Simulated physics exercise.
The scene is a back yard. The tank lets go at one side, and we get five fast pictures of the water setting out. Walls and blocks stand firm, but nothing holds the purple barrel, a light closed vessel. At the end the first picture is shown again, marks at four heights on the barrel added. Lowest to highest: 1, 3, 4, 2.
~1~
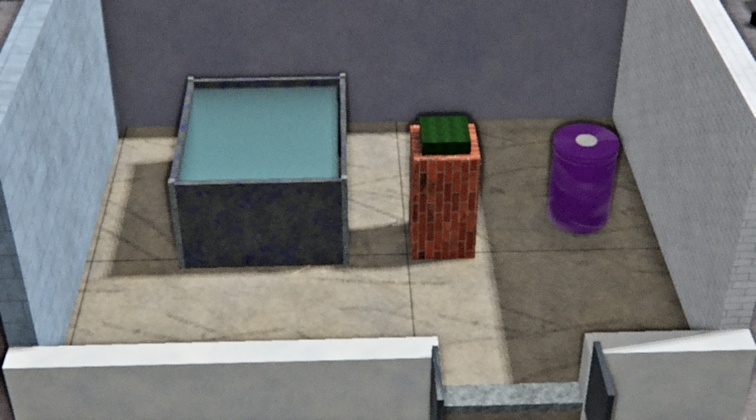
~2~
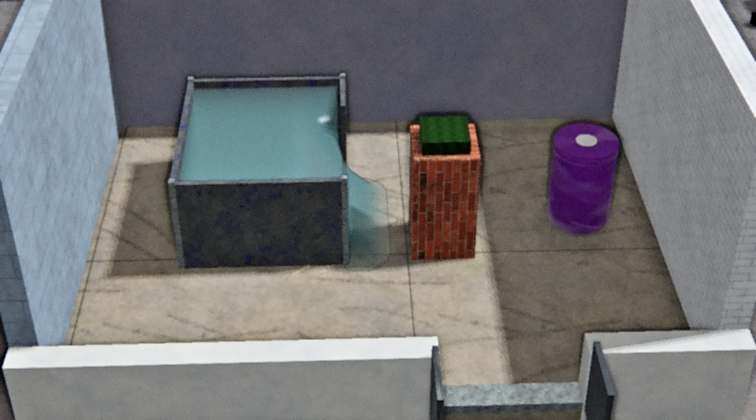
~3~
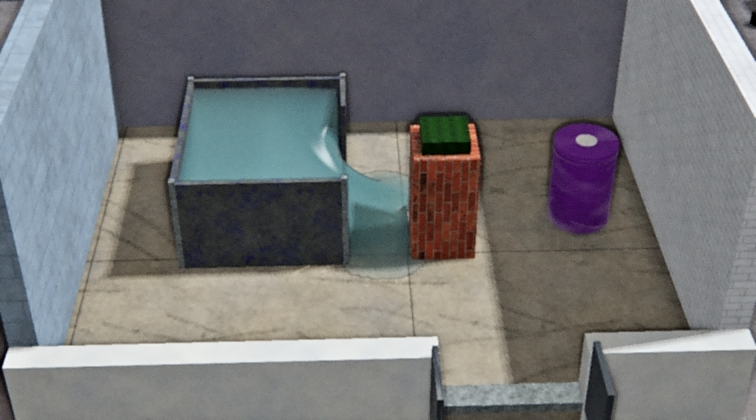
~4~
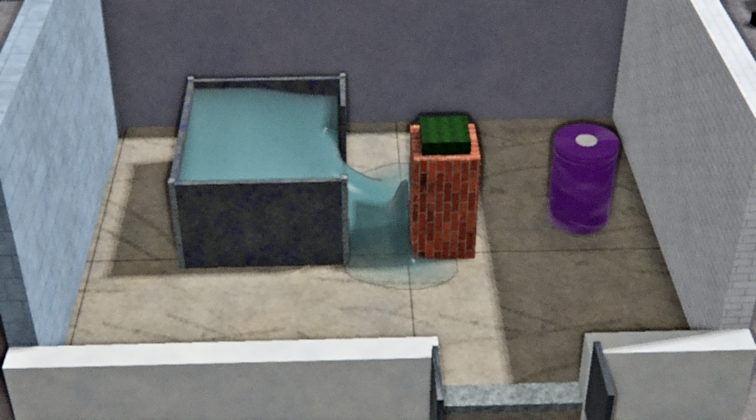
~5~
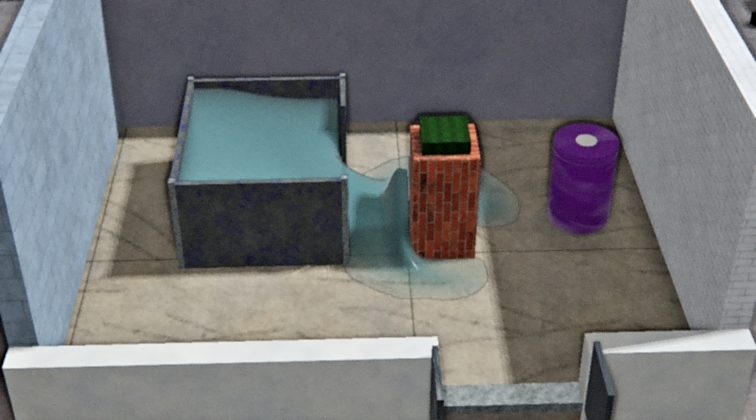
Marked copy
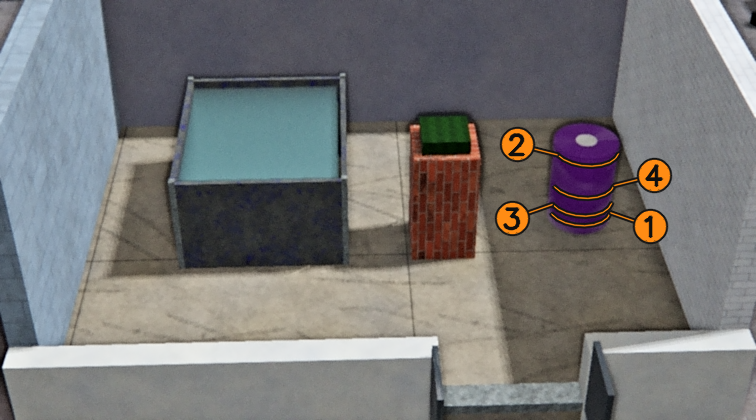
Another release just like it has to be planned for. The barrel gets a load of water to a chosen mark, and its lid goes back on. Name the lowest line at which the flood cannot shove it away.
Use mark 4.
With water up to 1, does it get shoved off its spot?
Yes, that goes wrong.
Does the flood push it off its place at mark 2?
No.
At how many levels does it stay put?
Two of the four.
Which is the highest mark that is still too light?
Mark 3.
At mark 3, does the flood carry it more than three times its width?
No, less.
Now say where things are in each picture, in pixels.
The first frame shows lid of the purple barrel at (586, 141); tank full, its middle at (263, 134); open gate at (511, 339).
In the second frame, 3 % of the ground wet, in view closest to the barrel at (376, 222).
In the third frame, 6 % of the ground wet, in view closest to the barrel at (400, 268).
In the fourth frame, 9 % of the ground wet, in view closest to the barrel at (448, 268).
The fifth frame shows lid of the purple barrel at (586, 141); 13 % of the ground wet, in view closest to the barrel at (510, 202).
On the marked copy, 1 at (584, 225); 2 at (591, 166); 3 at (585, 216); 4 at (587, 198); from the bottom up 1, 3, 4, 2.
Choosing 1, it is pushed about 3 times its own width away.
Choosing 2, it does not move.
Choosing 3, it is pushed about its own width away.
Choosing 4, it does not move.
